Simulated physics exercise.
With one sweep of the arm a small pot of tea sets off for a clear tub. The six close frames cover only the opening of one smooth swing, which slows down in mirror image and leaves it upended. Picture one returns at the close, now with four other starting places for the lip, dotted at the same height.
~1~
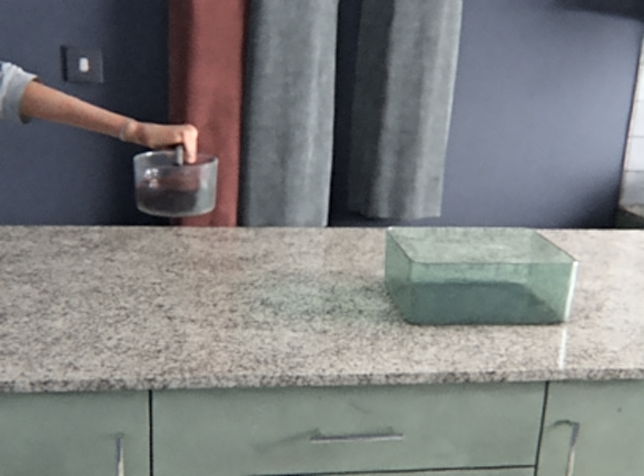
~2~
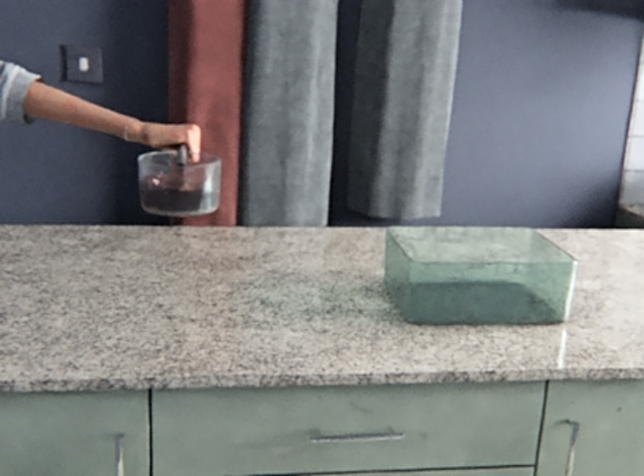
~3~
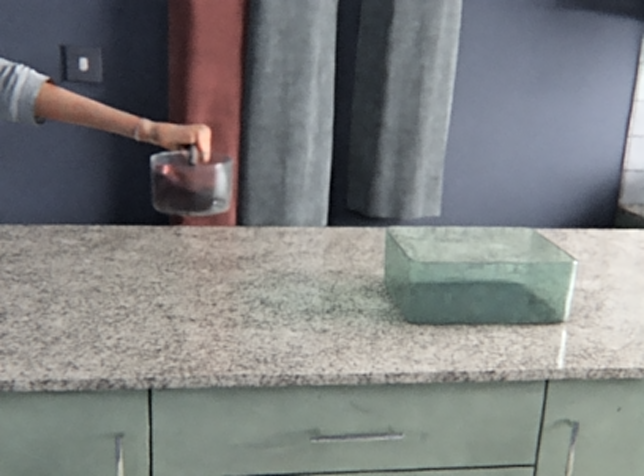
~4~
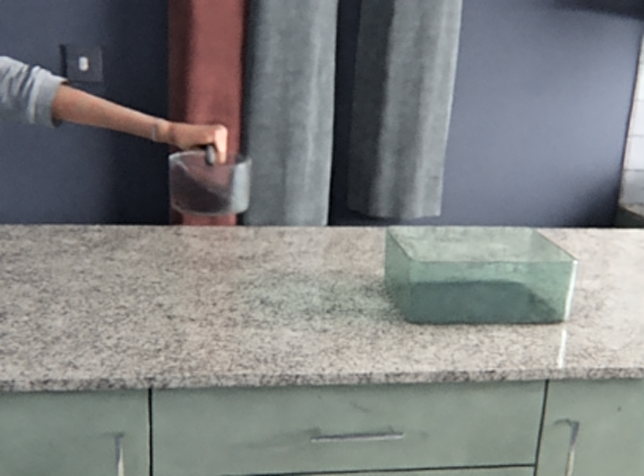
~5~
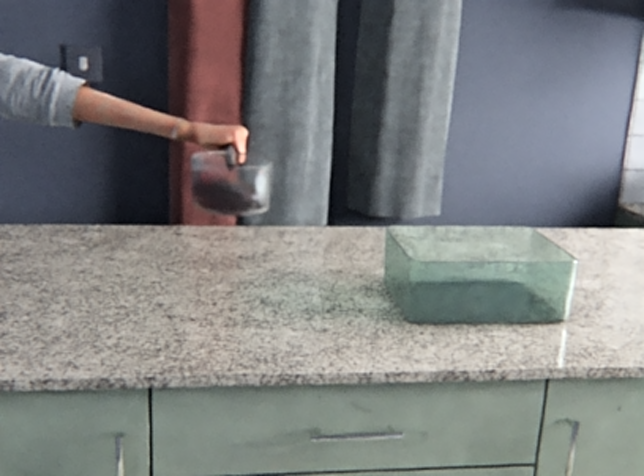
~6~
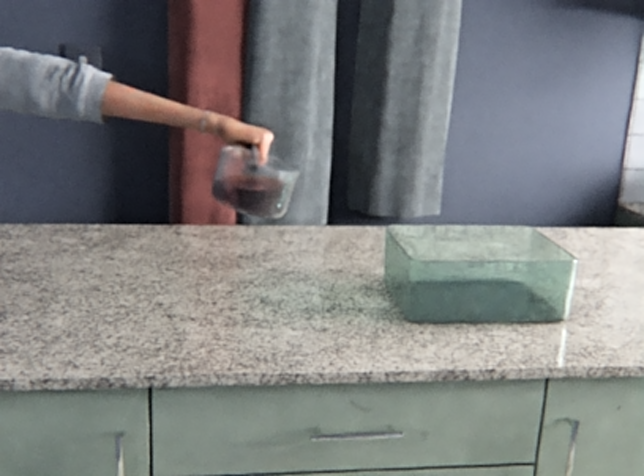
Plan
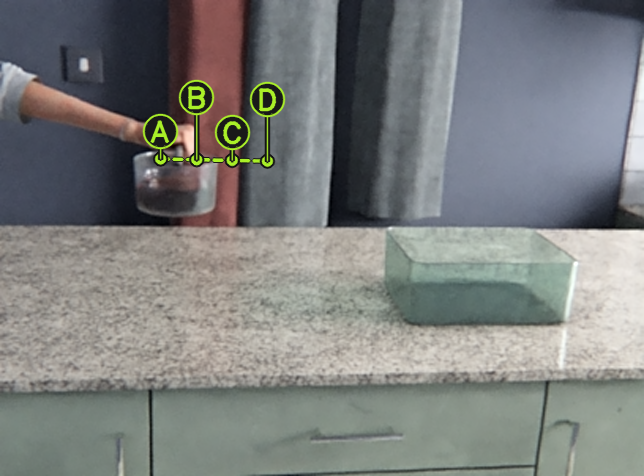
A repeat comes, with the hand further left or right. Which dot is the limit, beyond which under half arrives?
D.
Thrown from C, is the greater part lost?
Yes.
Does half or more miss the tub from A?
Yes.
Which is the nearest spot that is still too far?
C.
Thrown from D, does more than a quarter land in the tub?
Yes.
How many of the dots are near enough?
One of them.
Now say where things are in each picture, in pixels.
The first frame shows upright, lip at (215, 160); tub from (406, 323) to (567, 321); nothing has left yet.
The second frame shows upright, lip at (219, 159); nothing has left yet.
The third frame shows upright, lip at (231, 159); nothing has left yet.
The fourth frame shows upright, lip at (249, 159); nothing has left yet.
The fifth frame shows upright, lip at (271, 161); nothing has left yet.
The sixth frame shows tipped about 14°, lip at (297, 170); nothing has left yet.
In lime, A at (160, 159); B at (196, 159); C at (232, 160); D at (267, 161).
If A is chosen, about 0 % lands in the tub, 100 % falls short.
If B is chosen, about 0 % lands in the tub, 99 % falls short.
If C is chosen, about 18 % lands in the tub, 81 % falls short.
If D is chosen, about 71 % lands in the tub, 25 % falls short and 4 % goes beside or beyond.
